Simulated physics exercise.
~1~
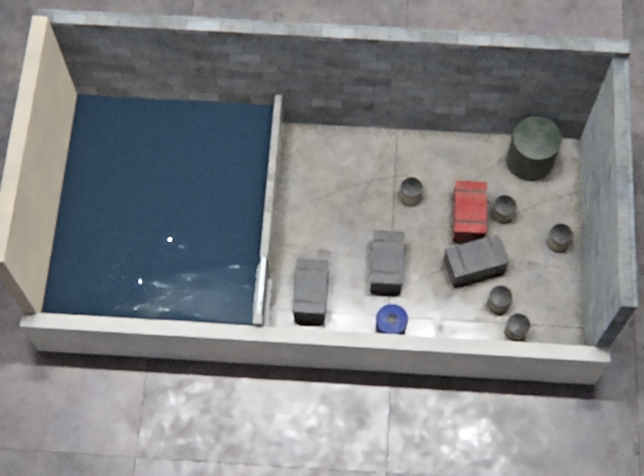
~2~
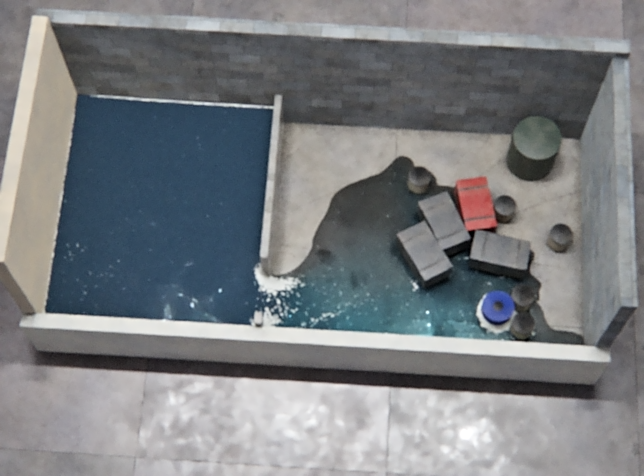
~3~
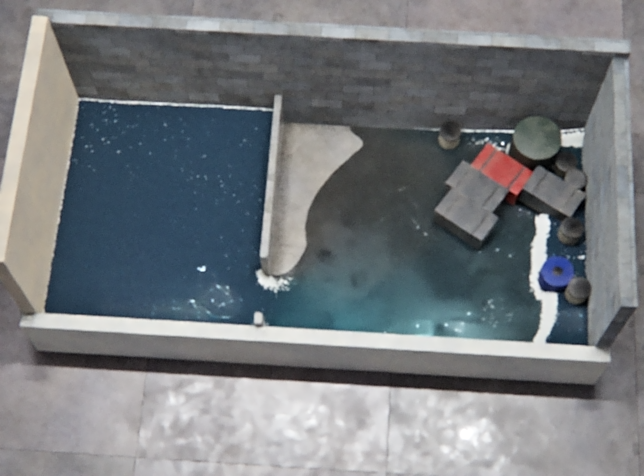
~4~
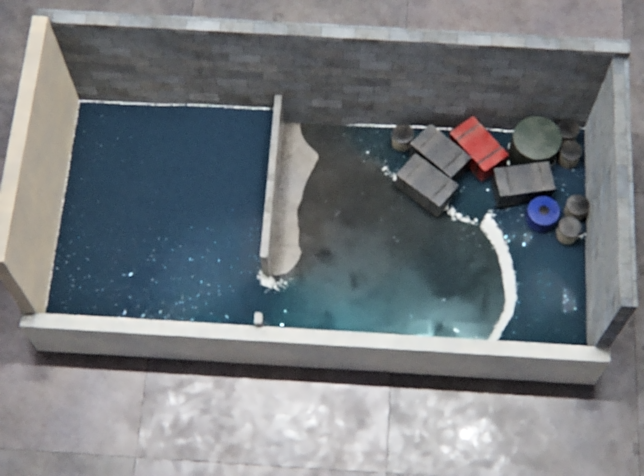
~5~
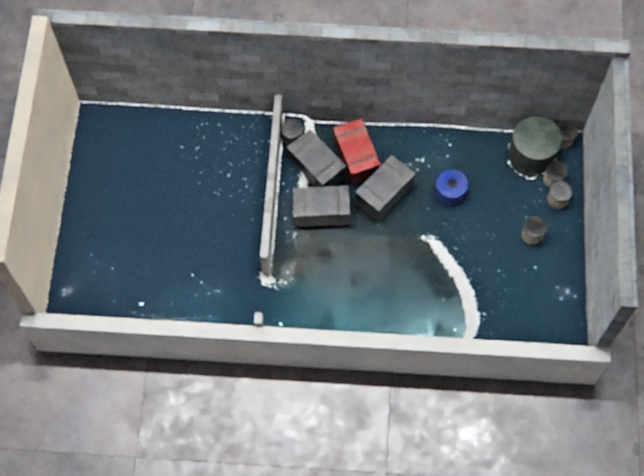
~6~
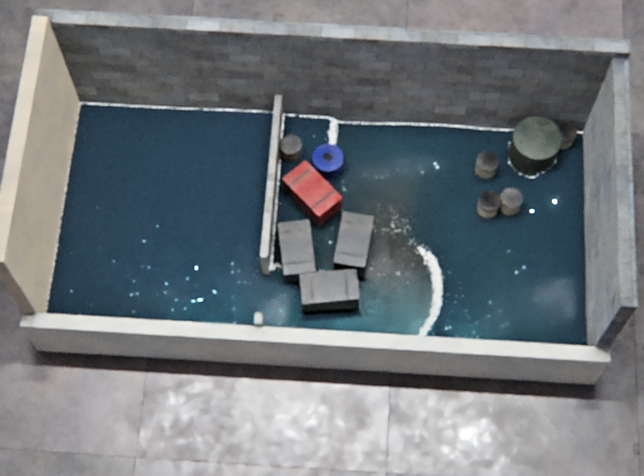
A walled basement stood with dark water behind a partition until the water burst through, spread over the dry side and swept the trunks, pails and blue tub rightward, then carried the trunks and tub back left, leaving them floating near the partition.
